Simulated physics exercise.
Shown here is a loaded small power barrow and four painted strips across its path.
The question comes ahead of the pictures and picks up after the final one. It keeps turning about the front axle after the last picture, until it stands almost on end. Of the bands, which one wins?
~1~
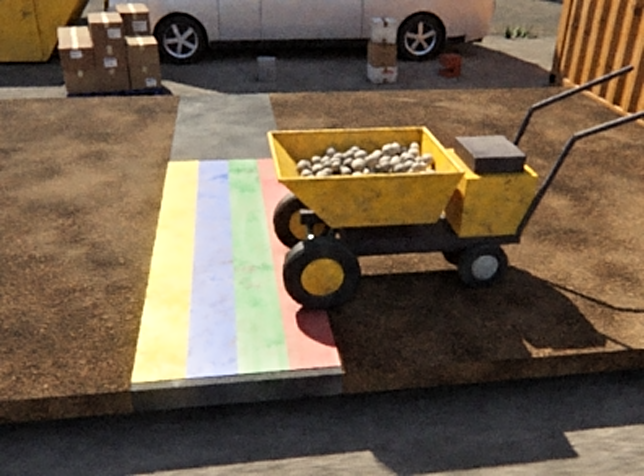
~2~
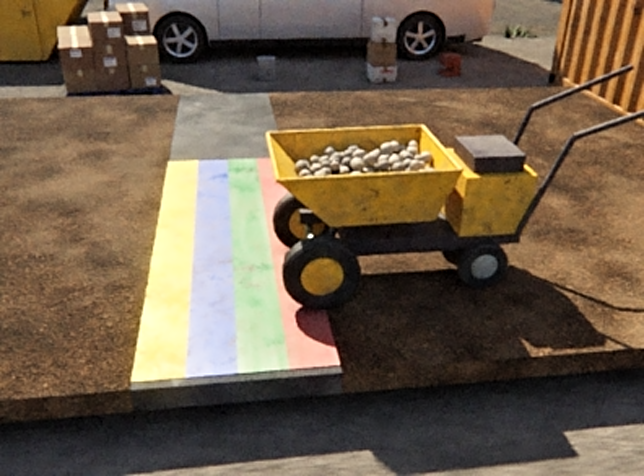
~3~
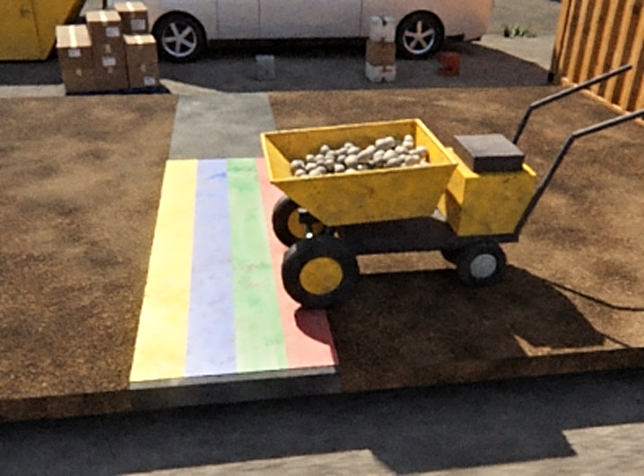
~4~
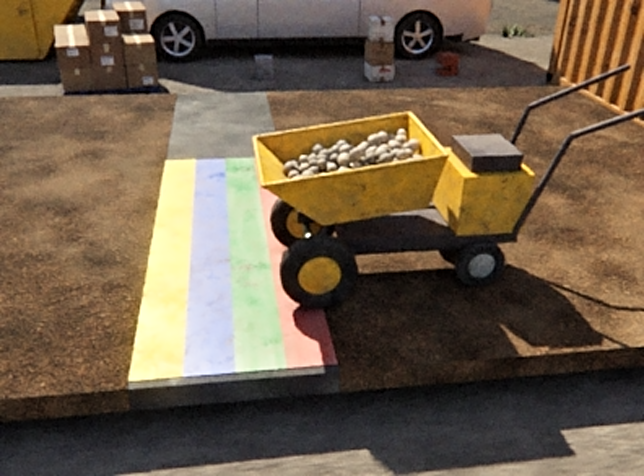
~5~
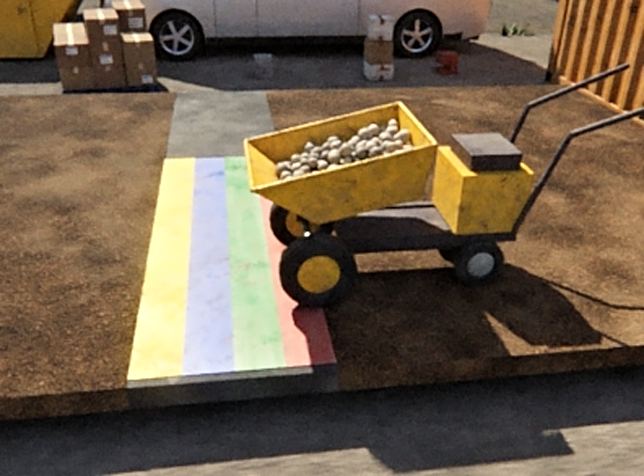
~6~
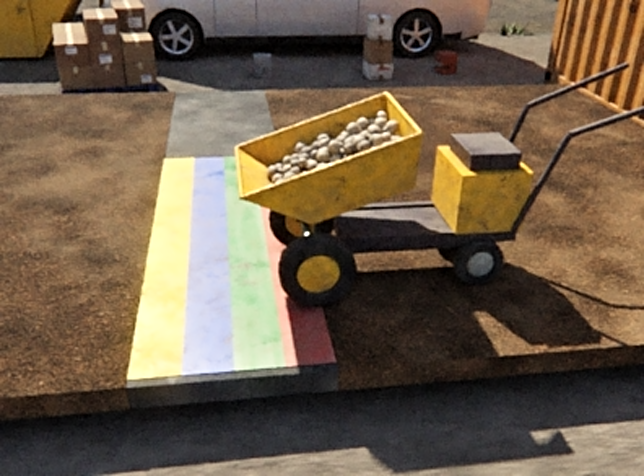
The yellow band wins.
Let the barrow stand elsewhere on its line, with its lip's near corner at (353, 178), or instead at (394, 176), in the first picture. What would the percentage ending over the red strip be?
In order, 0 % followed by 30 %.
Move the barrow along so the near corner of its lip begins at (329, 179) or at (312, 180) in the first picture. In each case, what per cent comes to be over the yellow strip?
Roughly 30 percent the first time, roughly 30 percent the second.
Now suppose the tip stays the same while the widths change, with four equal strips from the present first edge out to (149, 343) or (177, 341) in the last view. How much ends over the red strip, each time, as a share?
I get 0 % for the first one and 0 % for the second.
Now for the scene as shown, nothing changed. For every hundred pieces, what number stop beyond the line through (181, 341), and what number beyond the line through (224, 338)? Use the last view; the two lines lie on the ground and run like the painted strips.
Roughly 80 and 90 %.
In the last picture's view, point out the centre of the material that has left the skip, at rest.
Close to (146, 278) in the last view.
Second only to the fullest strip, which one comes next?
I'd say the blue one.
Shortly afterwards, skip tipped steeply; the whole lot in the skip.
Next, skip tipped right over; near two thirds in the skip; a little over the blue strip; near a quarter over the yellow strip; only a few off the paint.
Some moments later, skip tipped right over; a little in the skip; a little over the blue strip; near a third over the yellow strip; near half off the paint.
In the end, skip tipped right over; a little in the skip; none at all over the red strip; only a few over the green strip; a little over the blue strip; near a third over the yellow strip; near half off the paint.
